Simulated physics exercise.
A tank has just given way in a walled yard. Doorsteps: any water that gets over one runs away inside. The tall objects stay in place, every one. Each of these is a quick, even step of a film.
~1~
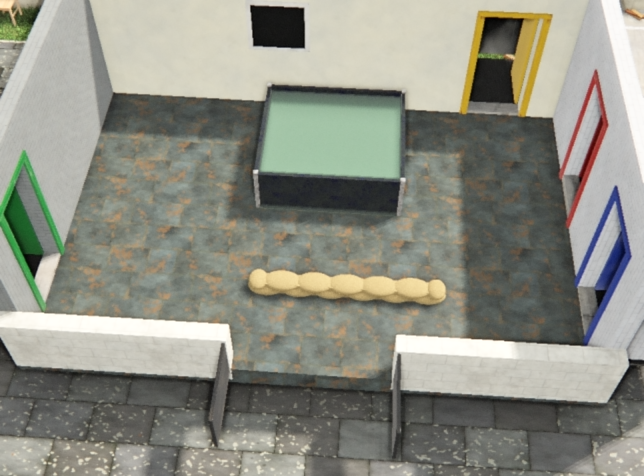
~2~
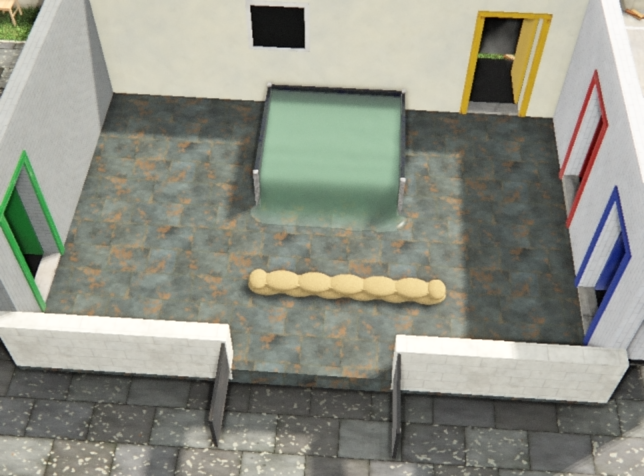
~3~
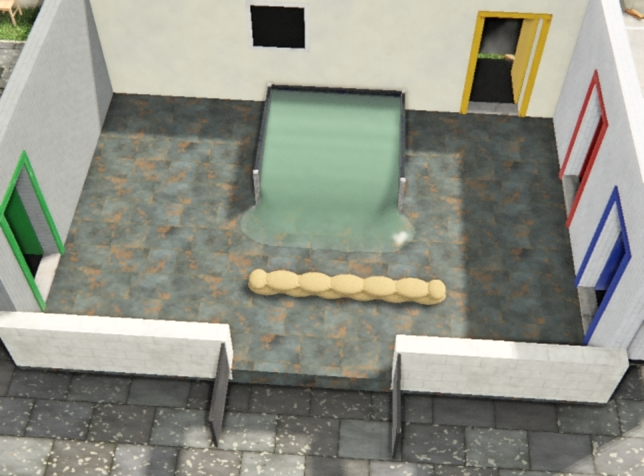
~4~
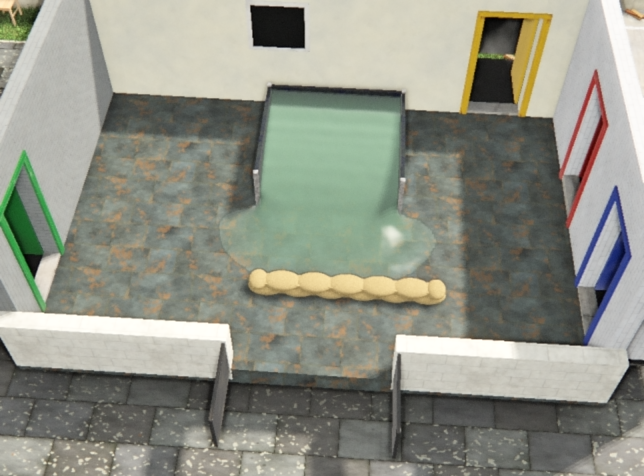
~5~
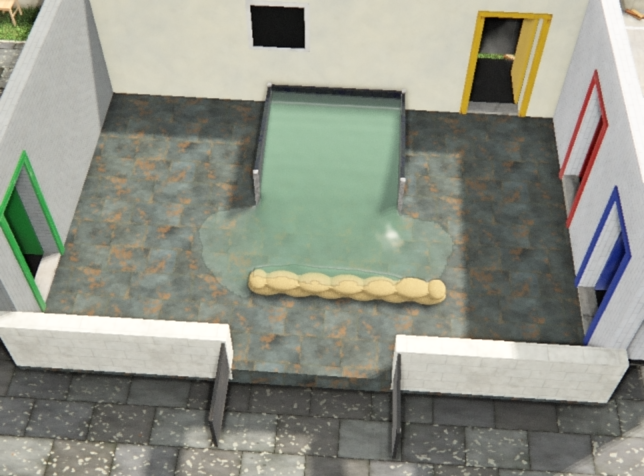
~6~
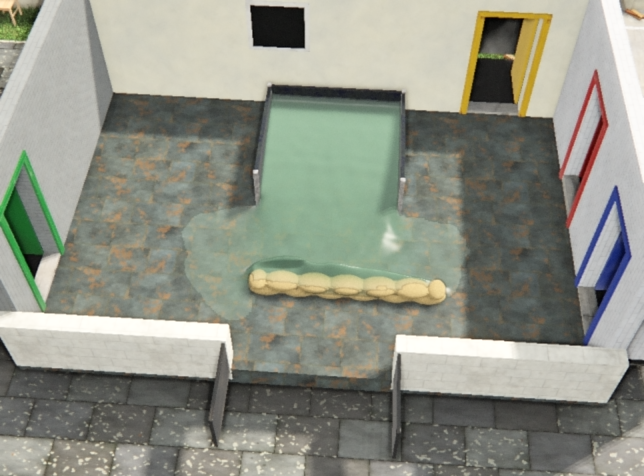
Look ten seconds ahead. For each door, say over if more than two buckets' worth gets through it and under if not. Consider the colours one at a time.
Yellow door: Over, red door: Under, green door: Over, blue door: Over.
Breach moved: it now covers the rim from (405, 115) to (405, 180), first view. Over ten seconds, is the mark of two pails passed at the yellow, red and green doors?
The yellow exceeds the limit, the red exceeds the limit, the green remains below.
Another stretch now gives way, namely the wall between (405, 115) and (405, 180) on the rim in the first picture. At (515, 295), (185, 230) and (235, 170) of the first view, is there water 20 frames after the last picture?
Going in your order, I'd say drenched, then still bare, then still bare.
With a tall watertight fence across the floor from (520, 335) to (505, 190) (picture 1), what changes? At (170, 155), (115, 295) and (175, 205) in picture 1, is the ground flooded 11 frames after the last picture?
Taking the points in the order given, they are high and dry, inundated and high and dry.
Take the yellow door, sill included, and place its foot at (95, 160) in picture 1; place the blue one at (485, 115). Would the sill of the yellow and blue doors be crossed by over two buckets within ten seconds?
Result: Yellow ends up below; blue ends up above.
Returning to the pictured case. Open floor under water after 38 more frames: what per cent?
Estimated share: About 85 %.
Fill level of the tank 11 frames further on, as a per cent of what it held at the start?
It works out to roughly 28 percent.
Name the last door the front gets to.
I'd go with the yellow one.
A moment on, water covers 35 % of the floor; the yellow door not reached, the red door not reached, the green door not reached, the blue door not reached.
Next, water covers 55 % of the floor; the yellow door not reached, the red door not reached, the green door wet at the sill, nothing in, the blue door over two buckets in.
Then, water covers 60 % of the floor; the yellow door not reached, the red door wet at the sill, nothing in, the green door over two buckets in, the blue door far over two buckets in.
Later, water covers 85 % of the floor; the yellow door over two buckets in, the red door under two buckets in, the green door far over two buckets in, the blue door far over two buckets in.
In the end, water covers 95 % of the floor; the yellow door over two buckets in, the red door under two buckets in, the green door far over two buckets in, the blue door far over two buckets in.
